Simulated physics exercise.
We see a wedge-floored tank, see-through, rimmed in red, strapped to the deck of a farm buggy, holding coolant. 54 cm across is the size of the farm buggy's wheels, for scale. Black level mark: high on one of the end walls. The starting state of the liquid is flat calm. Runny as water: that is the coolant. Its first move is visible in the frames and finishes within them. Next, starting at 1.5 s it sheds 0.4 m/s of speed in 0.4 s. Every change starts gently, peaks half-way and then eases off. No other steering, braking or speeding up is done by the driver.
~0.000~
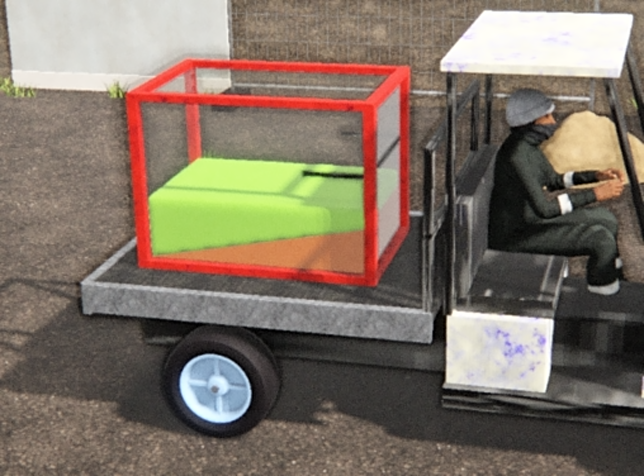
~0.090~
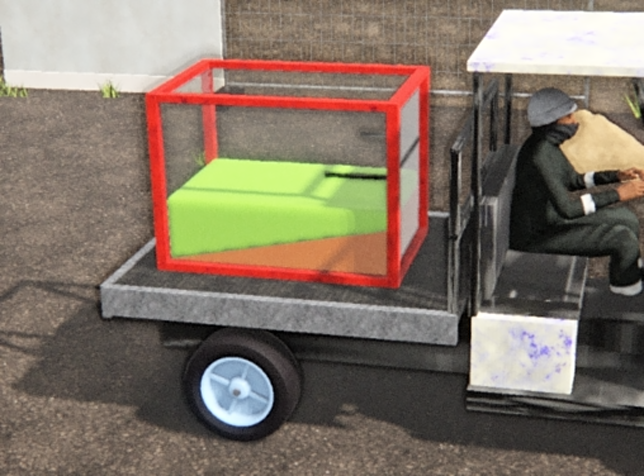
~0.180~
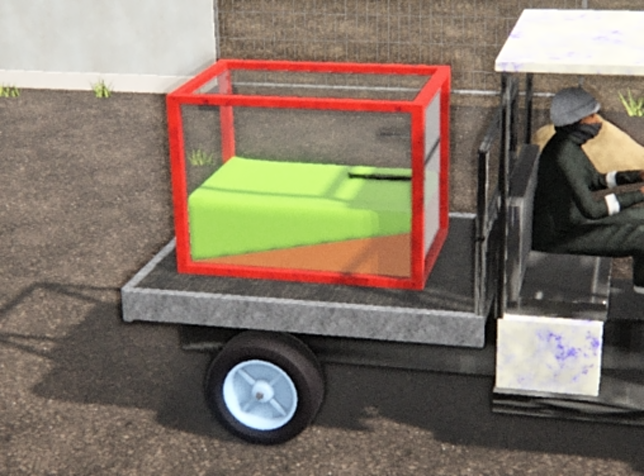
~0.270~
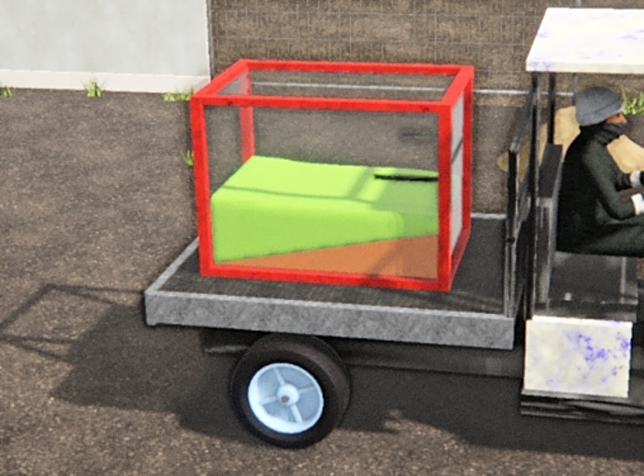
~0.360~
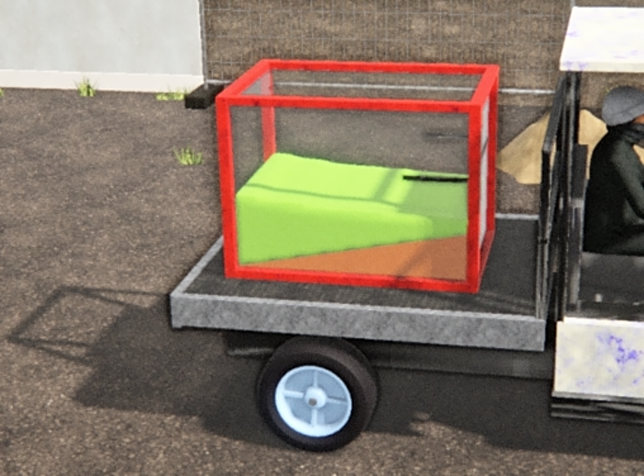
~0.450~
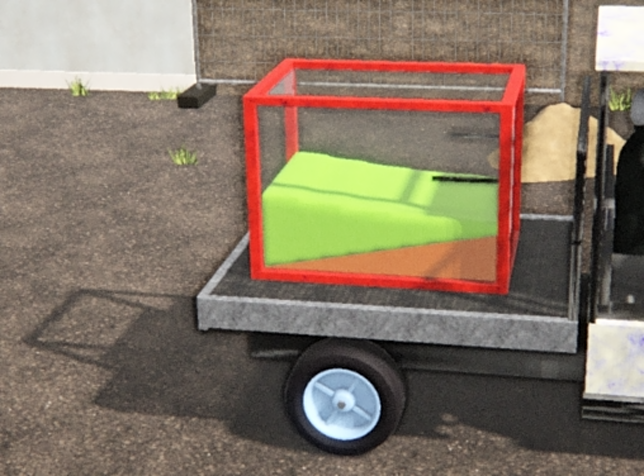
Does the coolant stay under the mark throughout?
Yes, it never reaches it.
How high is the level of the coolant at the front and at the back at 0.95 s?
At the front 30 cm, at the back 32 cm.
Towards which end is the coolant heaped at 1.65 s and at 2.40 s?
The liquid stands at the forward end first and then at the rear end.
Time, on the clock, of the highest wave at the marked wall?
Close to the 1.4 s mark.
Then, 0.95 s in, the surface is 29 cm up at the front and 32 cm at the back; nothing has left.
Then, 1.65 s in, the surface is 34 cm up at the front and 27 cm at the back; nothing has left.
Then, 2.40 s in, the surface is 32 cm up at the front and 36 cm at the back; nothing has left.
Then, 4.89 s in, the waves are smaller; the highest at the front wall was 43 cm, at 1.35 s, against a line at 48 cm.
